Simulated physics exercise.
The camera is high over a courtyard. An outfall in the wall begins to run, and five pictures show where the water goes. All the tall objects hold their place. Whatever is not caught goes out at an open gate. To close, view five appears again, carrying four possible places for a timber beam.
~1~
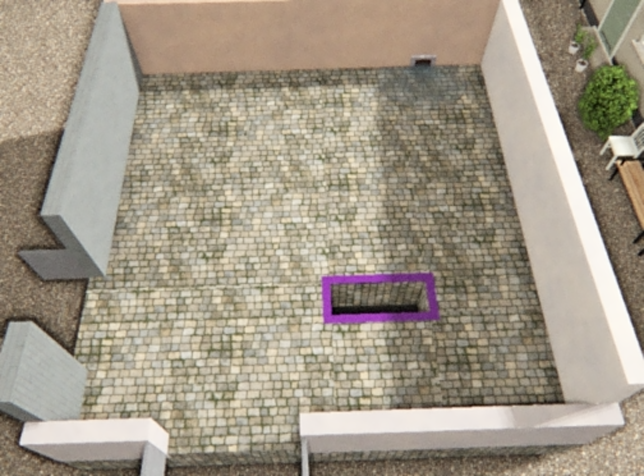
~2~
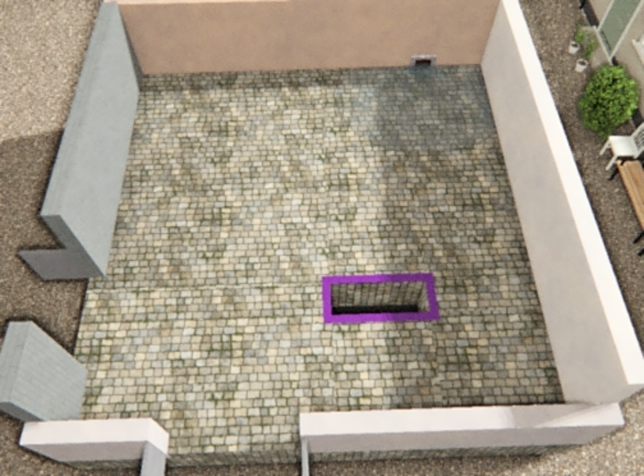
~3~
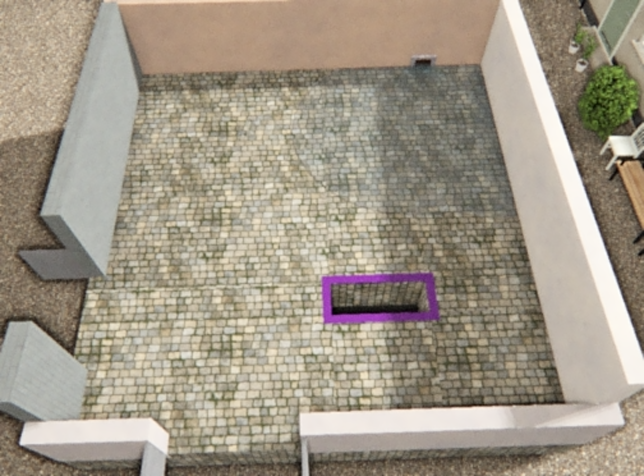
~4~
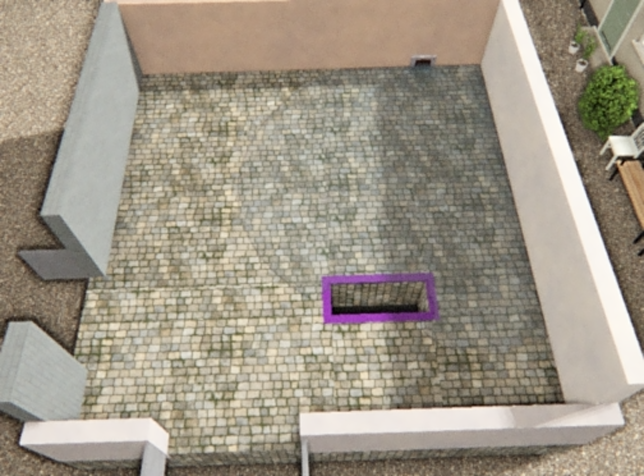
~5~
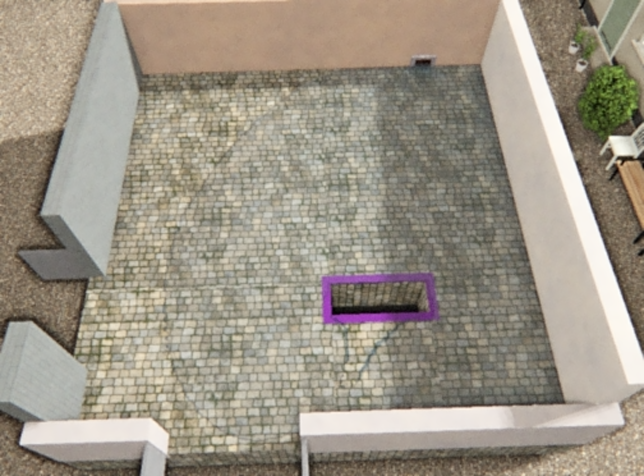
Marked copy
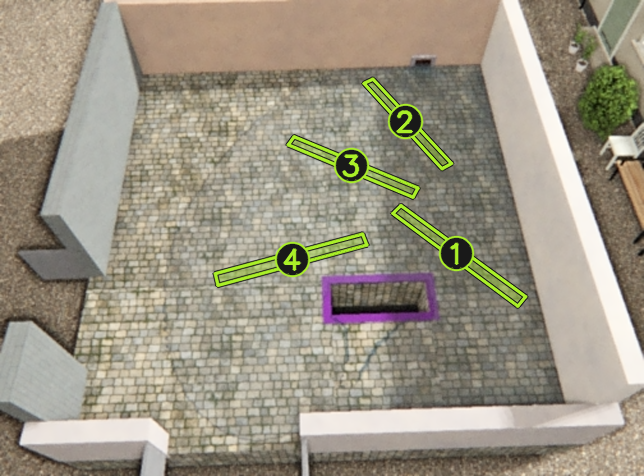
Water spreads from the outlet in the back wall across the walled courtyard, reaching the purple-edged pit.
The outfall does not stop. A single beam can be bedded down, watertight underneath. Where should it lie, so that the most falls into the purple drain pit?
The best position is 4.
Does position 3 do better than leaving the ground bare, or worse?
It is worse.
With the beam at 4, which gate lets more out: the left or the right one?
The right gate.
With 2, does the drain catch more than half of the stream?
No, it does not.
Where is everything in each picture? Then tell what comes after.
Outfall at (423, 62); purple drain pit at (379, 298); open gate at (236, 432); open gate at (97, 321); 3 % of the ground under water, visible out to (457, 98); purple drain pit still dry, in the first picture.
In the second picture, 12 % of the ground under water, visible out to (421, 150); purple drain pit still dry.
In the third picture, 25 % of the ground under water, visible out to (510, 207); purple drain pit still dry.
In the fourth picture, 45 % of the ground under water, visible out to (516, 339); purple drain pit taking water.
In the fifth picture, 65 % of the ground under water, visible out to (187, 372); purple drain pit taking water.
In lime, 1 from (396, 209) to (521, 301); 2 from (368, 81) to (446, 166); 3 from (291, 140) to (415, 192); 4 from (216, 279) to (364, 239).
For position 1, about 14 % of the stream goes into the purple drain pit, about 85 % out by the gates.
For position 2, about 22 % of the stream goes into the purple drain pit, about 78 % out by the gates.
For position 3, about 15 % of the stream goes into the purple drain pit, about 85 % out by the gates.
For position 4, about 34 % of the stream goes into the purple drain pit, about 66 % out by the gates.
